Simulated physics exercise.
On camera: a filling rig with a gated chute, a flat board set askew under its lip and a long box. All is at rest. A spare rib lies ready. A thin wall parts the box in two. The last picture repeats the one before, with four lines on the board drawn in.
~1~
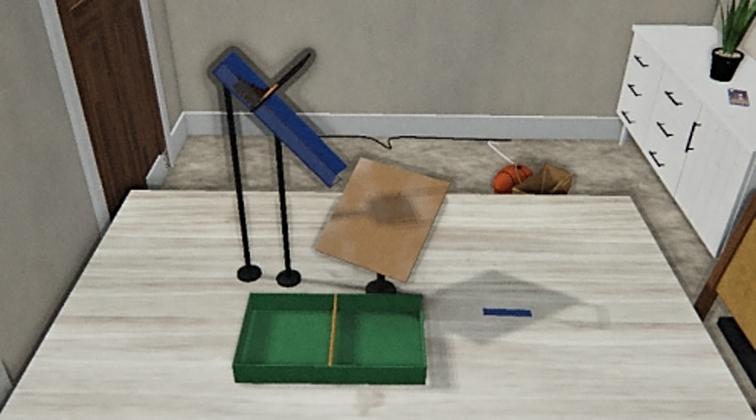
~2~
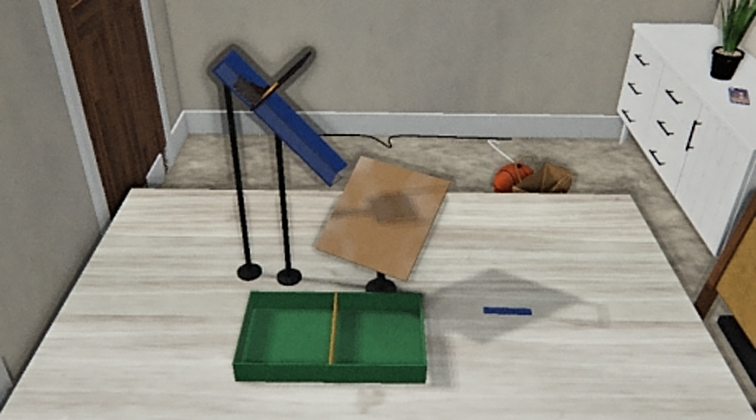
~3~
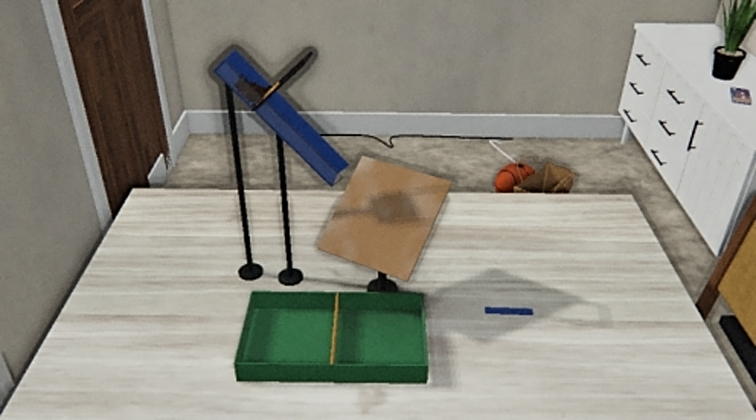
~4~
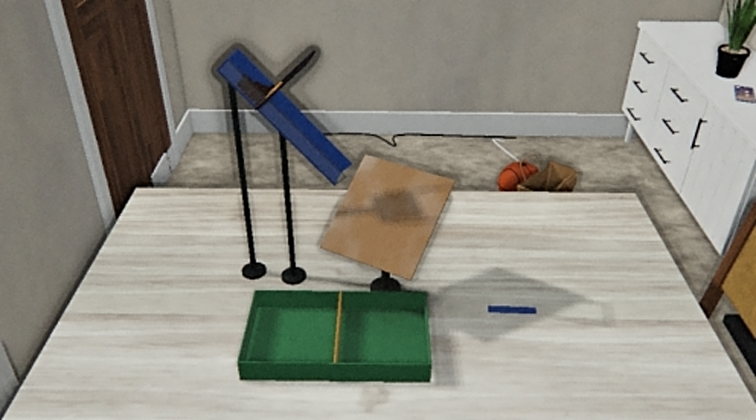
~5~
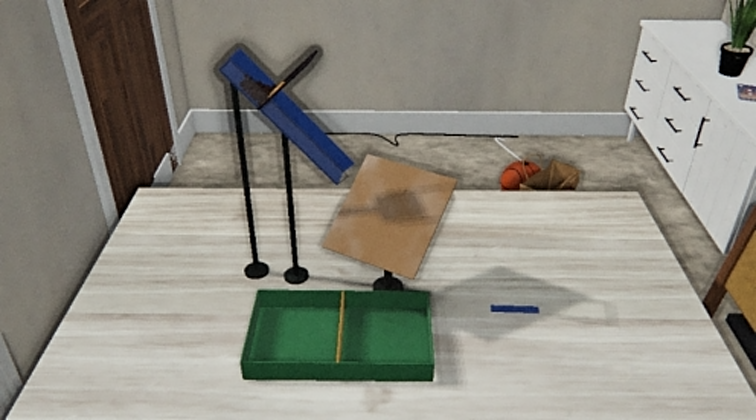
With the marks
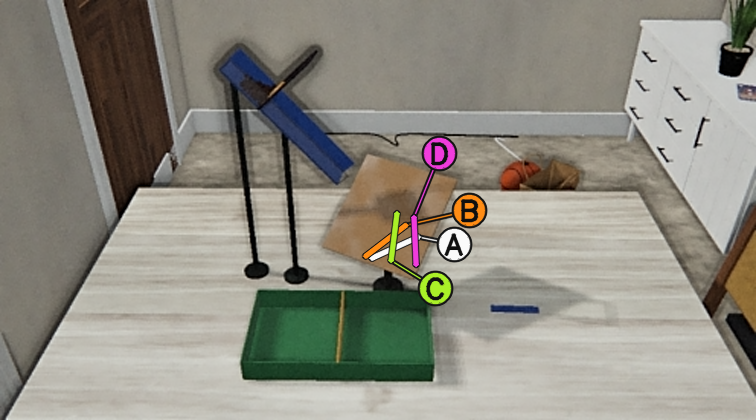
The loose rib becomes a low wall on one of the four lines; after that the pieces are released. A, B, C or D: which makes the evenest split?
The answer is line A.
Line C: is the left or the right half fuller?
Right.
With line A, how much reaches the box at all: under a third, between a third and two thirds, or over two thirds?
Line A gives over two thirds.
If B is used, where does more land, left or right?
More lands on the left.
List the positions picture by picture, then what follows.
The first picture shows load behind the gate at (254, 93), allspice berries; lip of the chute at (333, 182), sloping fairly steeply.
The second picture shows middle of the board at (382, 215), tilted fairly steeply; middle of its low edge at (359, 264); of its high edge at (404, 168).
The third picture shows front corners of the box at (234, 363) and (428, 366); front end of its middle wall at (331, 364); gate still shut at (273, 90).
The fourth picture shows middle of the load at (259, 90); lip at (338, 179).
The fifth picture shows middle of the load at (261, 90); lip at (340, 179).
On the marked copy, line A from (418, 237) to (371, 258); line B from (405, 225) to (365, 256); line C from (397, 213) to (391, 260); line D from (414, 217) to (416, 264).
With A, of what is caught, about half in the left half, about half in the right.
With B, of what is caught, most in the left half, a small part in the right.
With C, of what is caught, a small part in the left half, most in the right.
With D, of what is caught, a small part in the left half, most in the right.
